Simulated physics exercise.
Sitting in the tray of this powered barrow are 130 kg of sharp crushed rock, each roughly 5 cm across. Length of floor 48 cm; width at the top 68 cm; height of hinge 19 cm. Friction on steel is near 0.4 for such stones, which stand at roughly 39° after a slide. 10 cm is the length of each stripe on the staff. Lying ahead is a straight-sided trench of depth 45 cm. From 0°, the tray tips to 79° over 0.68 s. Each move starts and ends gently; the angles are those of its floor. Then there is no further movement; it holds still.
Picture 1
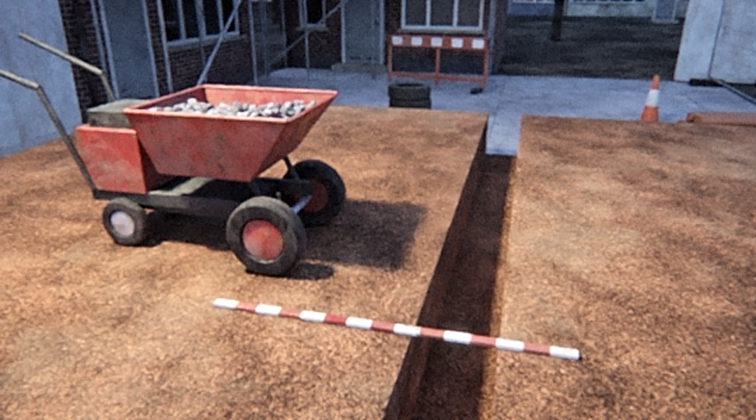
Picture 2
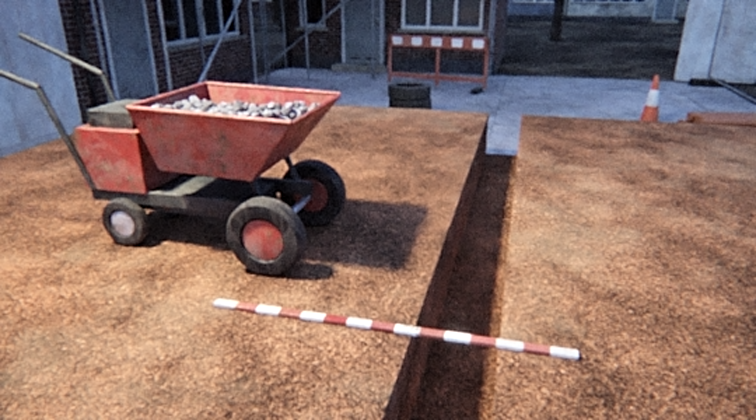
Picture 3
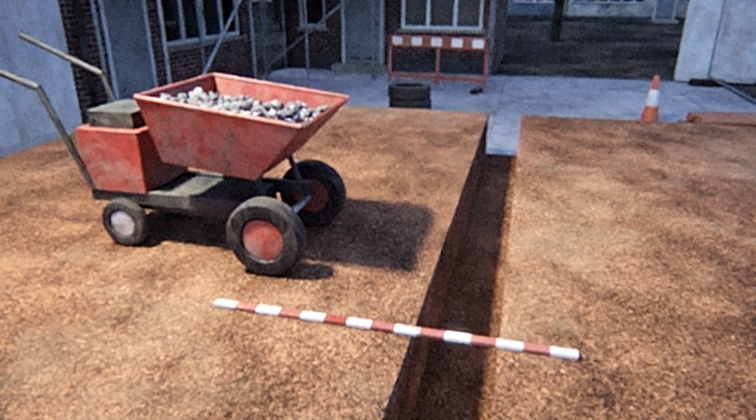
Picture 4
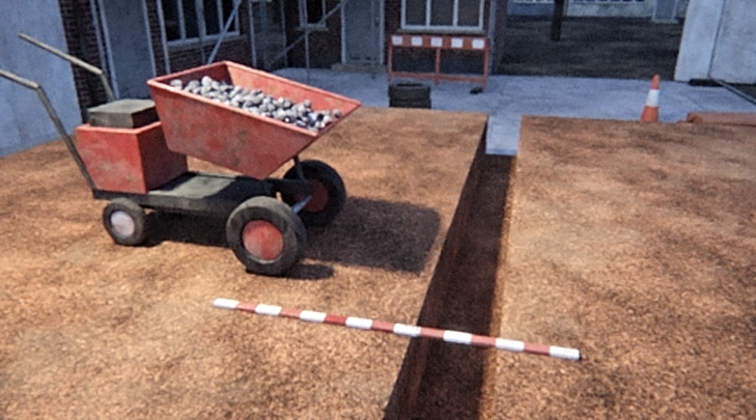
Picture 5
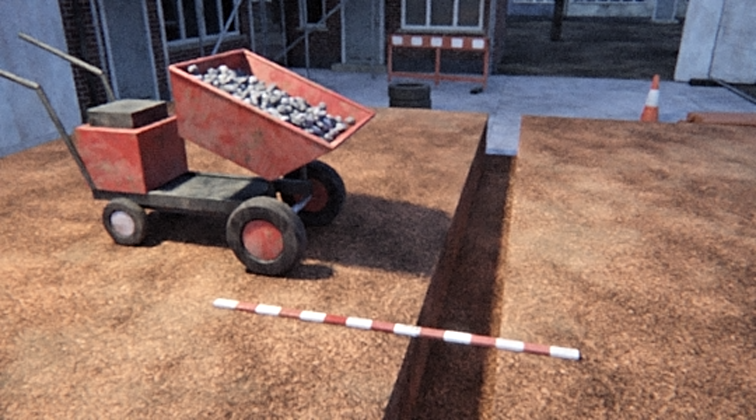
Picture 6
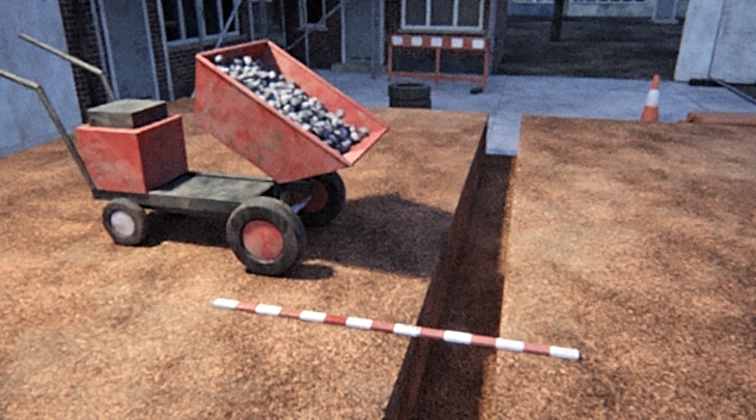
A red tray loaded with grey stones slowly tilted forward to the right on a small wheeled barrow, its back end rising steadily, while the barrow stayed still beside a narrow trench.
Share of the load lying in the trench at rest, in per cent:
78 per cent.
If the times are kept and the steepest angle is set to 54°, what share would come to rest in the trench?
Then roughly 20 percent.
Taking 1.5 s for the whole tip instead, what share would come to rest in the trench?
Roughly 70% would finish there.
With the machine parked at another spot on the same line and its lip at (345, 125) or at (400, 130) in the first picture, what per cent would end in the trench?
About 70 per cent from the first spot, about 15 from the second.
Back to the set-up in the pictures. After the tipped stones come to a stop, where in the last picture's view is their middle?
The resting stones are centred at roughly (463, 327).
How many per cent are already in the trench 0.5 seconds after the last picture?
Around 30 per cent of it, at that instant.
Then, 0.2 s after the last picture the floor is at 67°, 100 % in the tray; the foremost stones are at (396, 200).
Then, 0.5 s after the last picture the floor is at 79°, 56 % in the tray, 14 % short of the trench, 30 % in the trench; the foremost stones are at (494, 331).
Then, 0.8 s after the last picture the floor is at 79°, 10 % in the tray, 18 % short of the trench, 71 % in the trench; the foremost stones are at (512, 320).
Then, 2.8 s after the last picture the floor is at 79°, 3 % in the tray, 19 % short of the trench, 78 % in the trench; the foremost stones are at (516, 317).
